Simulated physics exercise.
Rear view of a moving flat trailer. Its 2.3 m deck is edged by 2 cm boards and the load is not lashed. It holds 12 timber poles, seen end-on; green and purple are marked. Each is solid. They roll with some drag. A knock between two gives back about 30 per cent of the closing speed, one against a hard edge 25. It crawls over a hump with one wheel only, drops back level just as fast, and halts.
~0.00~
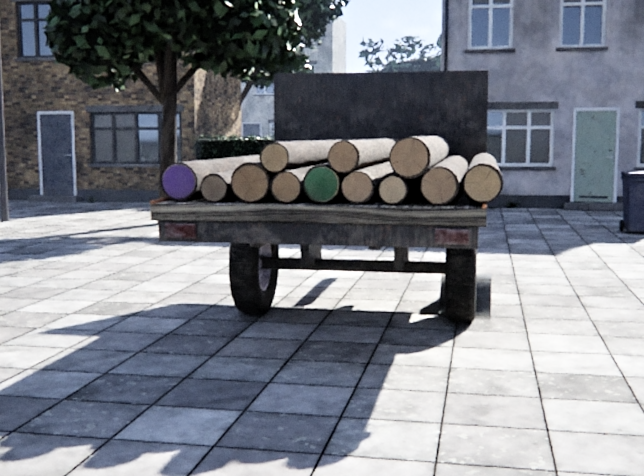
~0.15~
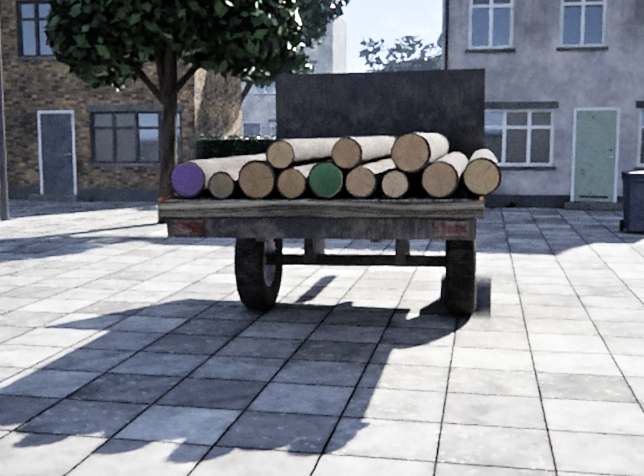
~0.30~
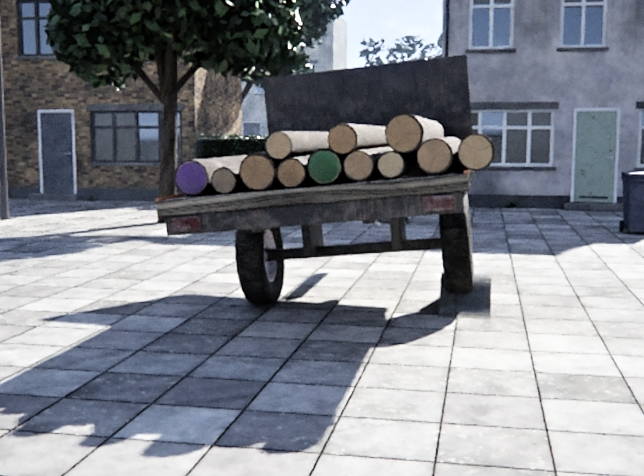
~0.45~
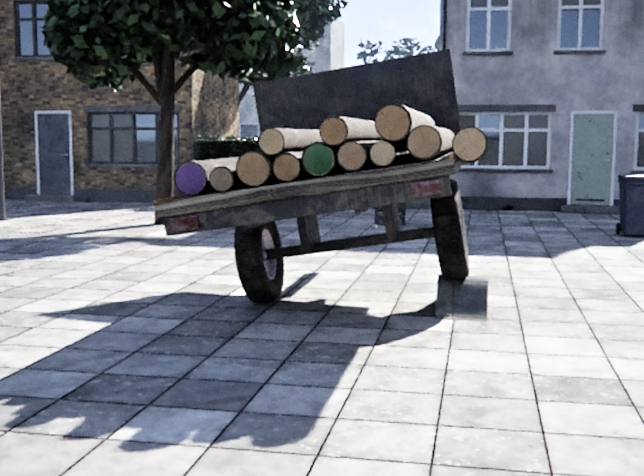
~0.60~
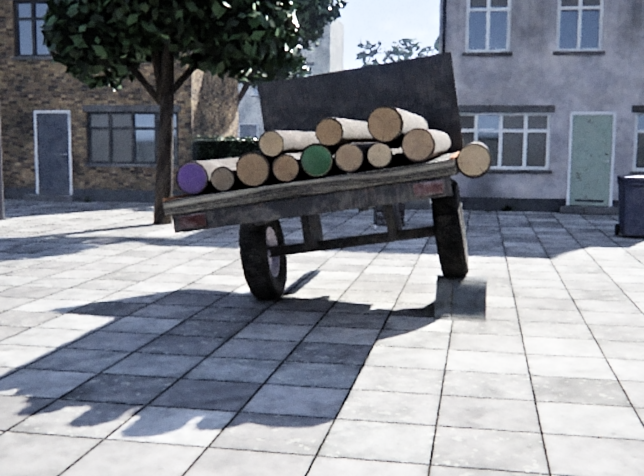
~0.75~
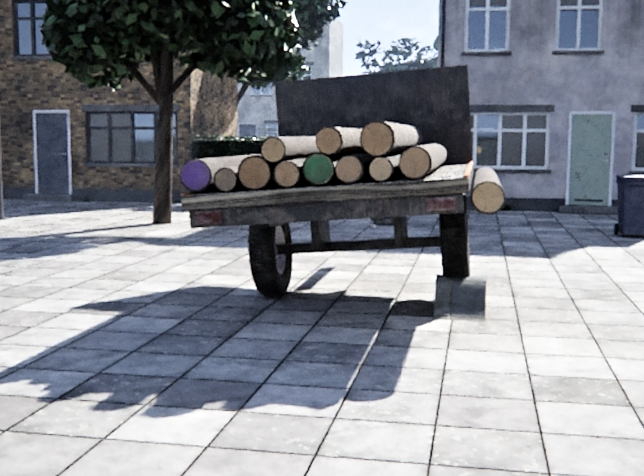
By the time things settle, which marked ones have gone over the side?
The green one remains on the deck; the purple one ends on the ground.
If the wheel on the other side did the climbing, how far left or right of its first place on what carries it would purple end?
Some 25 cm rightwards.
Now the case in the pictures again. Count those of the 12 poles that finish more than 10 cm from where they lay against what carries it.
12 of them.
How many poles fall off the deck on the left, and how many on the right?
On the left 1, on the right 1.
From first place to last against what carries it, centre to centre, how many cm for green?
Moved: Green 35.
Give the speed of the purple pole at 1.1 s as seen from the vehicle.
Near 1.0 m/s.
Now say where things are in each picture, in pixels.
Green (321, 184), purple (177, 182); 9 of the 12 make up the bottom layer, in the first picture.
Green (325, 180), purple (186, 180); the deck is a shade lower on the left, in the second picture.
Green (324, 167), purple (190, 178); the deck slopes 6° down to the left, in the third picture.
Green (318, 159), purple (189, 179); the deck slopes 9° down to the left, in the fourth picture.
Green (316, 161), purple (191, 179); the deck slopes 9° down to the left, in the fifth picture.
Green (318, 169), purple (194, 176); the deck slopes 5° down to the left, in the sixth picture.
Then, 1.1 s in, green is on the deck, 90 cm from the left edge, rolling left; purple is dropping off the left side; 2 off so far.
Then, 1.3 s in, green is on the deck, 85 cm from the left edge, rolling left; purple is dropping off the left side; 2 off so far.
In the end (2.4 s), green is on the deck, 85 cm from the left edge; purple is on the ground to the left; 2 off so far.
